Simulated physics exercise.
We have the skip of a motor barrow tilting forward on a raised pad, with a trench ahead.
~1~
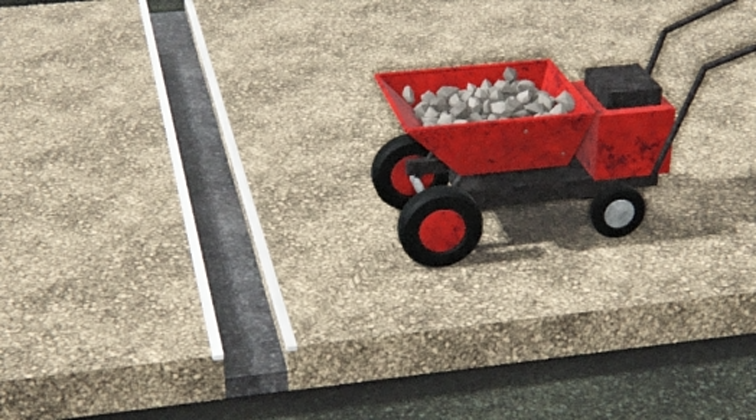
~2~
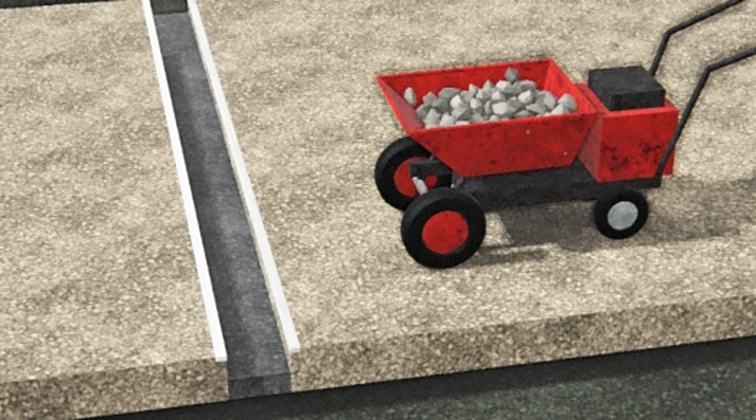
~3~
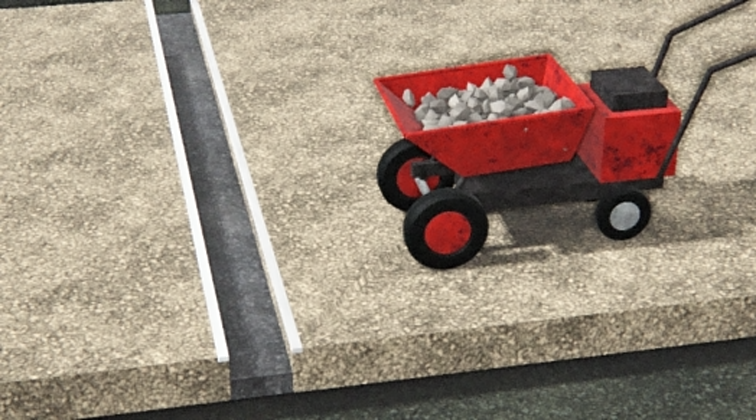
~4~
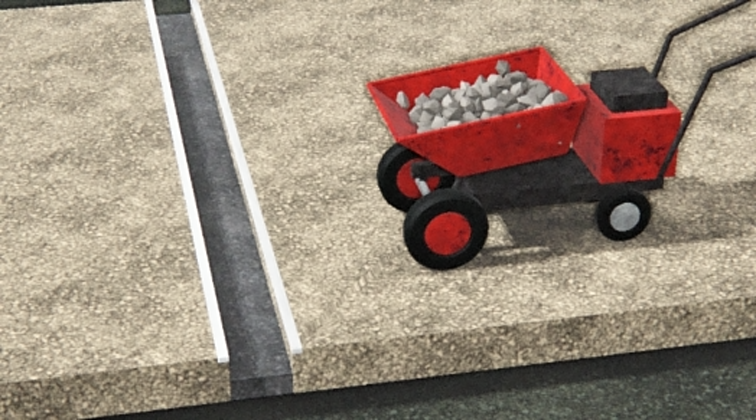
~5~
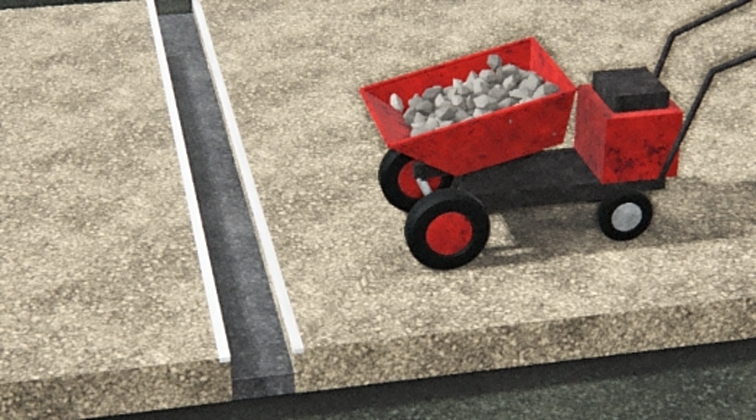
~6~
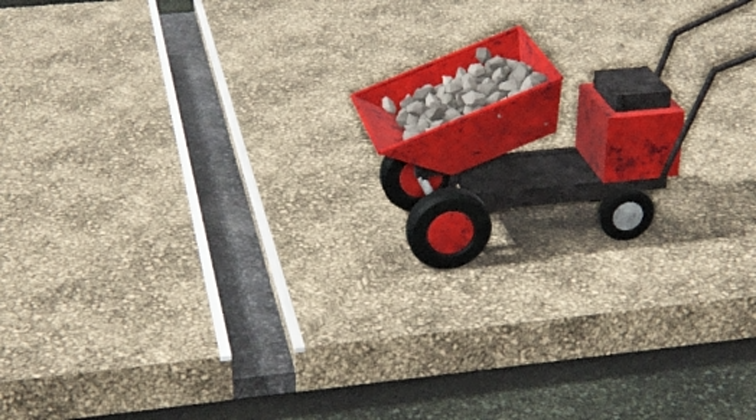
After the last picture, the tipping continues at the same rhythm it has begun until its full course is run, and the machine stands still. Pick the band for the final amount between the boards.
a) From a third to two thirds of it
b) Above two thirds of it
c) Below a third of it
From a third to two thirds of it.
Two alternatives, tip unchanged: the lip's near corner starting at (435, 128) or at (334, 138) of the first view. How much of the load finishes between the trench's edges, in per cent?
First try: 40 per cent; second try: 60 per cent.
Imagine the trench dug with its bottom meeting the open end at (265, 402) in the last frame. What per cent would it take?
Estimated share: Approx. 60 %.
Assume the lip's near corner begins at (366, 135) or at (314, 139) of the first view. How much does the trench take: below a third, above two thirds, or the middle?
Above two thirds; then the middle third.
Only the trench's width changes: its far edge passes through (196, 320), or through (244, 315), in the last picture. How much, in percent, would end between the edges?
Result, try 1: 60 in a hundred; try 2: 40 in a hundred.
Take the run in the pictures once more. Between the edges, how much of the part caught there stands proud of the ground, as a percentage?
I'd say around 15 percent.
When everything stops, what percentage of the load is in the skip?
Some 5 per cent.
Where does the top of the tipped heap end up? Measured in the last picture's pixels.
Summit once settled: About (295, 228).
Soon after the last picture, skip tipped steeply; all in the skip.
A little later, skip tipped right over; most in the skip; about a quarter short of the trench; a stray few in or heaped over the trench; a stray few falling.
Later still, skip tipped right over; a small part in the skip; about a third short of the trench; about half in or heaped over the trench; a stray few beyond it.
By the end, skip tipped right over; a small part in the skip; about a third short of the trench; about half in or heaped over the trench; a stray few beyond it.
